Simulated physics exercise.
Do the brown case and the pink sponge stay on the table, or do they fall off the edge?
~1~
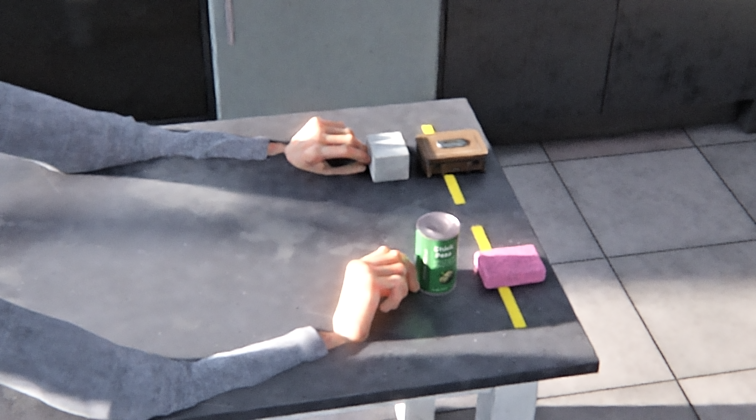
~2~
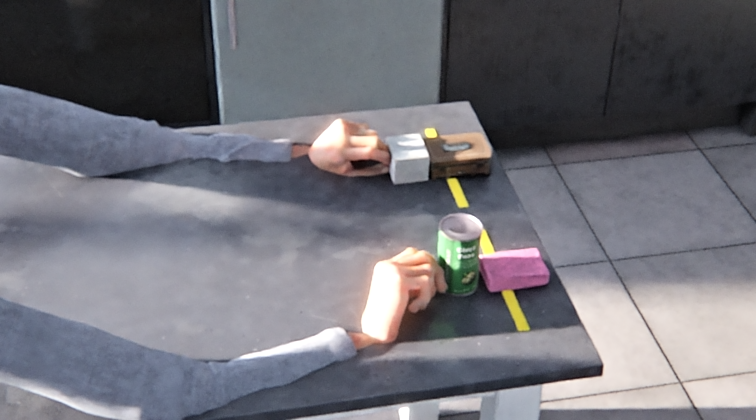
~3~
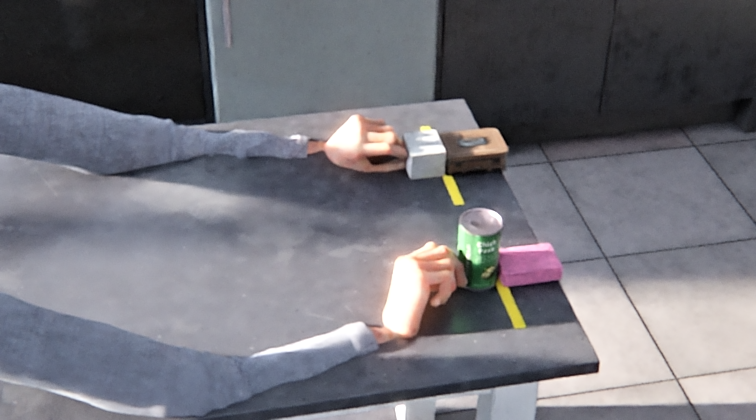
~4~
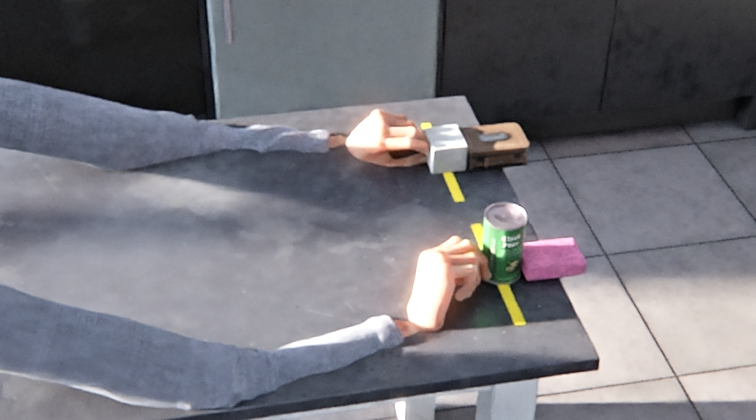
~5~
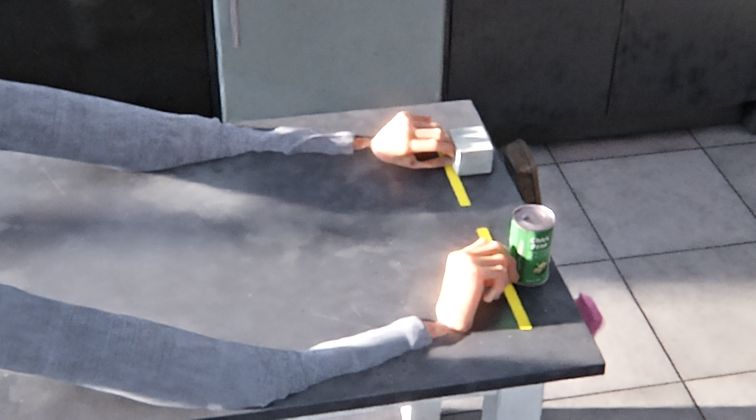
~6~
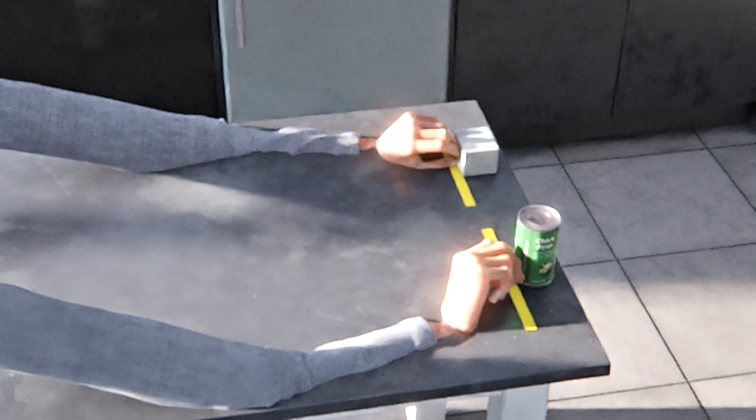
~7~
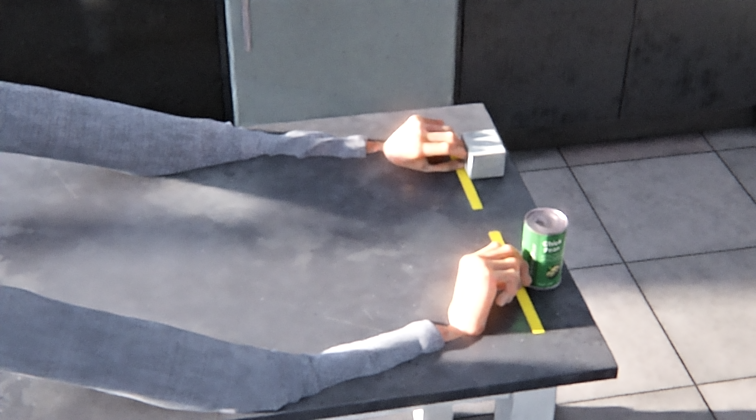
Both fall off the edge of the table, the brown case as well as the pink sponge.
